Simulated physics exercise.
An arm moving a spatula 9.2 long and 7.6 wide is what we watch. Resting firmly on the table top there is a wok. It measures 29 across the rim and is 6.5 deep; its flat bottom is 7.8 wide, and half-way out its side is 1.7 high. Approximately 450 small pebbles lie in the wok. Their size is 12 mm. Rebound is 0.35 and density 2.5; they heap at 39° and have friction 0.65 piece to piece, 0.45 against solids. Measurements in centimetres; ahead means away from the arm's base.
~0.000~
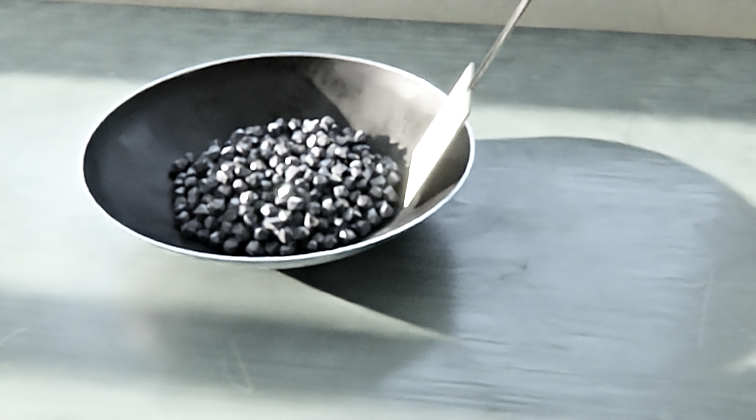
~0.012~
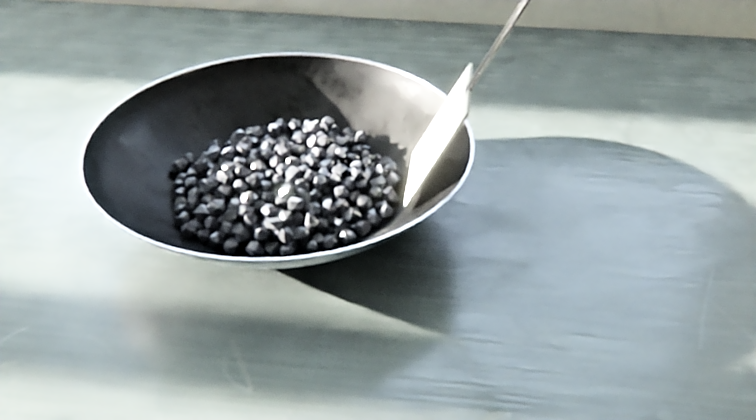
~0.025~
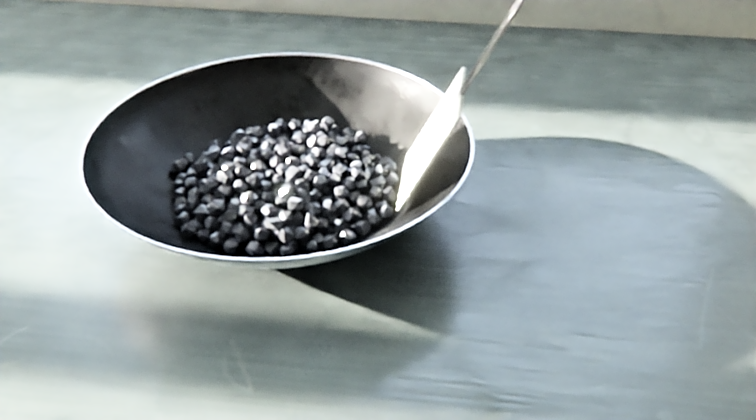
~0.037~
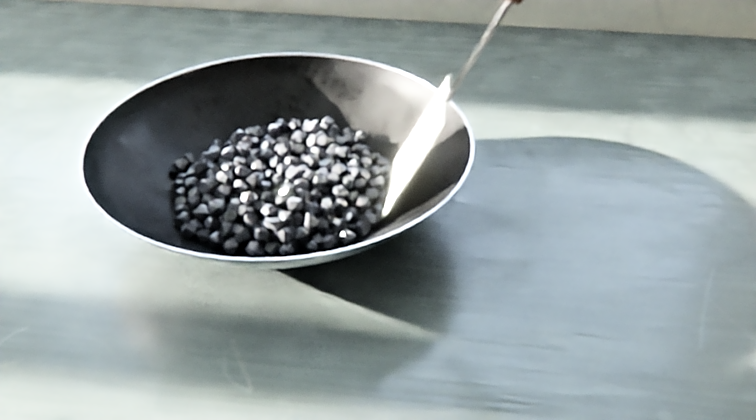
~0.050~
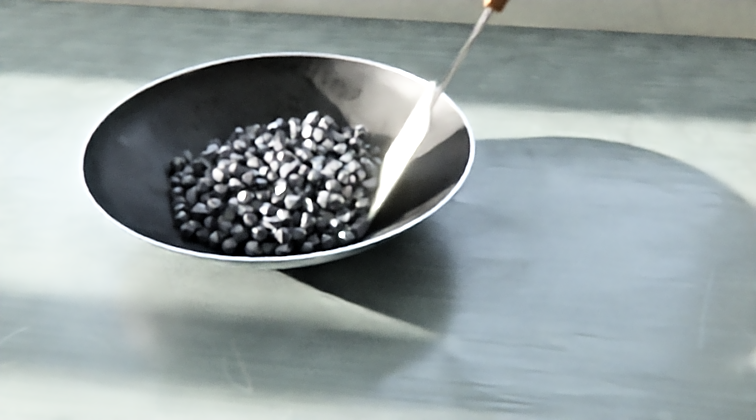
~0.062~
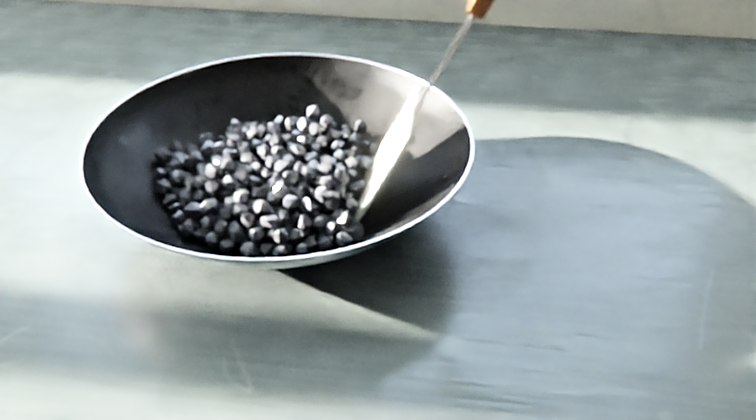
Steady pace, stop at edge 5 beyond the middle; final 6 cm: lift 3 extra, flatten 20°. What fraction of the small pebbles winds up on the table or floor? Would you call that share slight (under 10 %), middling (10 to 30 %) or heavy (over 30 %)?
It is slight.
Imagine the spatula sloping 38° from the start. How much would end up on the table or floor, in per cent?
I'd expect near 5 percent then.
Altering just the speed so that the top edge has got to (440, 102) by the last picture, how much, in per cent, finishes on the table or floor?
Share: Roughly 5 %.
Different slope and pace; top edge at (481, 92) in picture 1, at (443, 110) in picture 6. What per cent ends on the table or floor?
My guess would be close to 5 per cent.
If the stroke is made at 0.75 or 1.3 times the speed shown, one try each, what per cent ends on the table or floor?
5 and 10 %.
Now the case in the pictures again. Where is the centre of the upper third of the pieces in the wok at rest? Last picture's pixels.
Close to pixel (158, 143).
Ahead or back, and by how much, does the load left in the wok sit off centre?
Offset forward: Around 5.5 cm.
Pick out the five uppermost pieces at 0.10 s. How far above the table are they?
Height: Some 7 cm.
By 0.10 s, sloping 64°, highest piece 7 above the table; 447 in the wok.
By 0.14 s, sloping 56°, highest piece 9 above the table; 440 in the wok, 7 on the blade or in flight.
By 0.36 s, sloping 44°, highest piece 8 above the table; 418 in the wok, 27 on the table or floor, 2 on the blade or in flight.
By 1.41 s, sloping 44°, highest piece 8 above the table; 417 in the wok, 30 on the table or floor.
Final count, 417 in the wok, 30 on the table or floor. That is 7 % on the table or floor.
